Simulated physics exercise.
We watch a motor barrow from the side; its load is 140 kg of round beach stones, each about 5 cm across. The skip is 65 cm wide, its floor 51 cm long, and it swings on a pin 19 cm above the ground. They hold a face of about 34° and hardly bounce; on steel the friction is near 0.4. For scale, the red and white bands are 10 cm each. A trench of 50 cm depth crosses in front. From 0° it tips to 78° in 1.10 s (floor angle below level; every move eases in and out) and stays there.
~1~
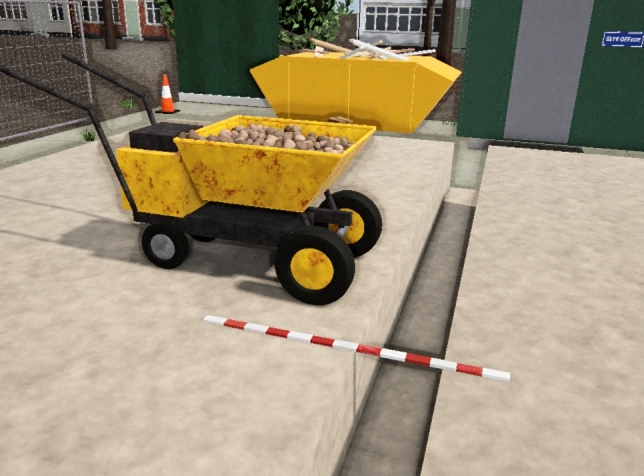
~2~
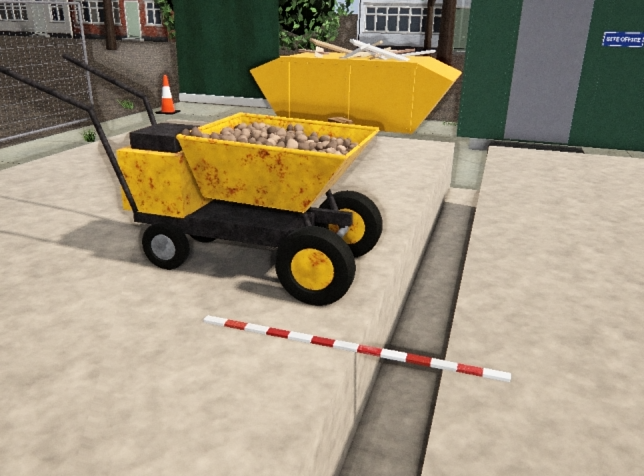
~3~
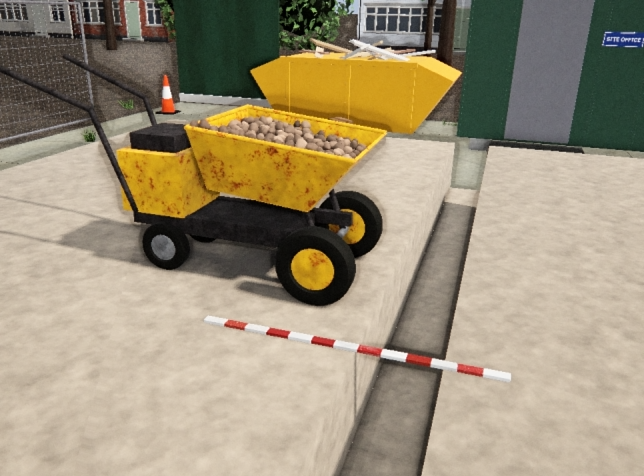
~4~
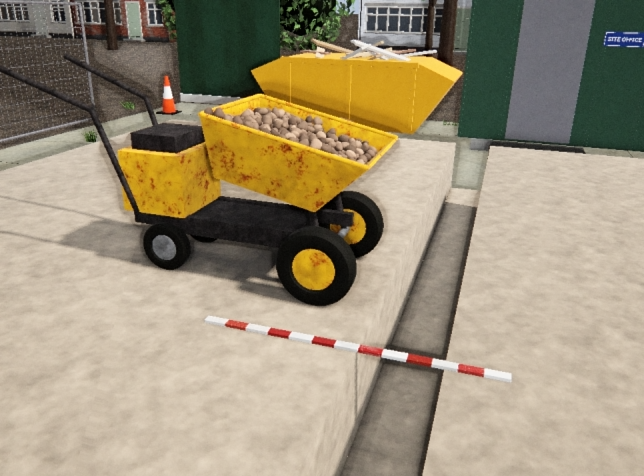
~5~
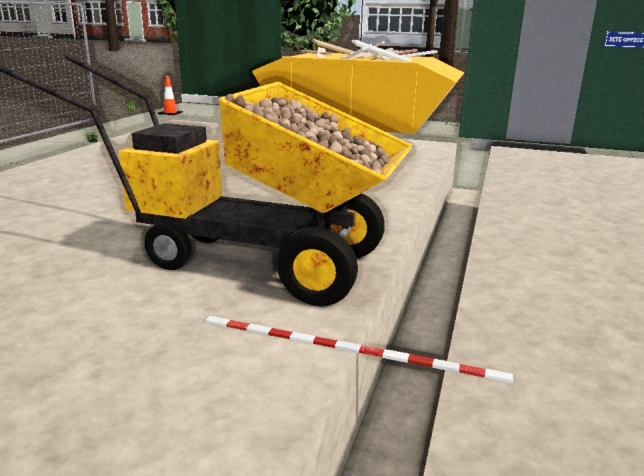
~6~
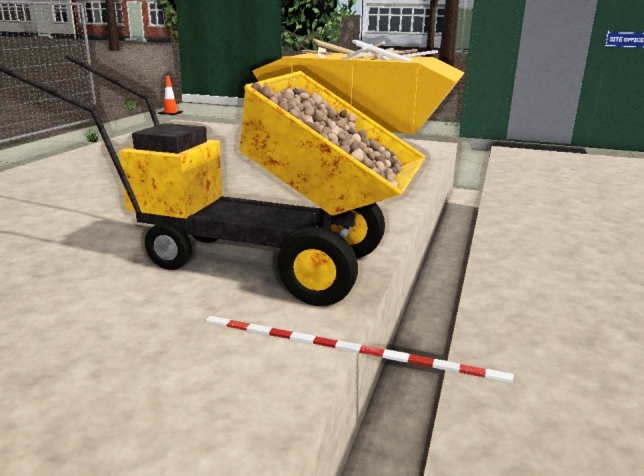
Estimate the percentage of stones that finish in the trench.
Some 25 per cent of it.
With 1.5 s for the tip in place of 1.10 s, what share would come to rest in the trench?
In that case some 30 per cent.
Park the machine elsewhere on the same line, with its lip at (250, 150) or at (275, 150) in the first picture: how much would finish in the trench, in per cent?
First some 95, then 95 per cent.
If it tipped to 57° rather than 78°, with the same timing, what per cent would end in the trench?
It would be near 25 per cent.
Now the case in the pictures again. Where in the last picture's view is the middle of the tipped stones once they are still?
Near (513, 302).
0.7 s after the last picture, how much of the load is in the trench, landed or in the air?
About 5 per cent by then.
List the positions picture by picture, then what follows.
Lip at (341, 157), floor tilted 0°, highest stones at (268, 133), in the first frame.
The skip is at 2°, its lip at (345, 158); the top of the load is at (254, 131), in the second frame.
Lip at (354, 162), floor tilted 6°, highest stones at (256, 125), in the third frame.
Lip at (368, 168), floor tilted 12°, highest stones at (261, 115), in the fourth frame.
Lip at (384, 179), floor tilted 20°, highest stones at (272, 105), in the fifth frame.
Lip at (401, 193), floor tilted 30°, highest stones at (290, 95), in the sixth frame.
Then, 0.4 s after the last picture the floor is at 65°, 99 % in the skip, 1 % in the trench; the foremost stones are at (452, 240).
Then, 0.7 s after the last picture the floor is at 78°, 40 % in the skip, 6 % in the trench, 54 % past the trench; the foremost stones are at (596, 315).
Then, 1.1 s after the last picture the floor is at 78°, 9 % in the skip, 14 % in the trench, 77 % past the trench; the foremost stones are past the picture's edge.
Then, 3.0 s after the last picture the floor is at 78°, 0 % in the skip, 25 % in the trench, 75 % past the trench; the foremost stones are past the picture's edge.
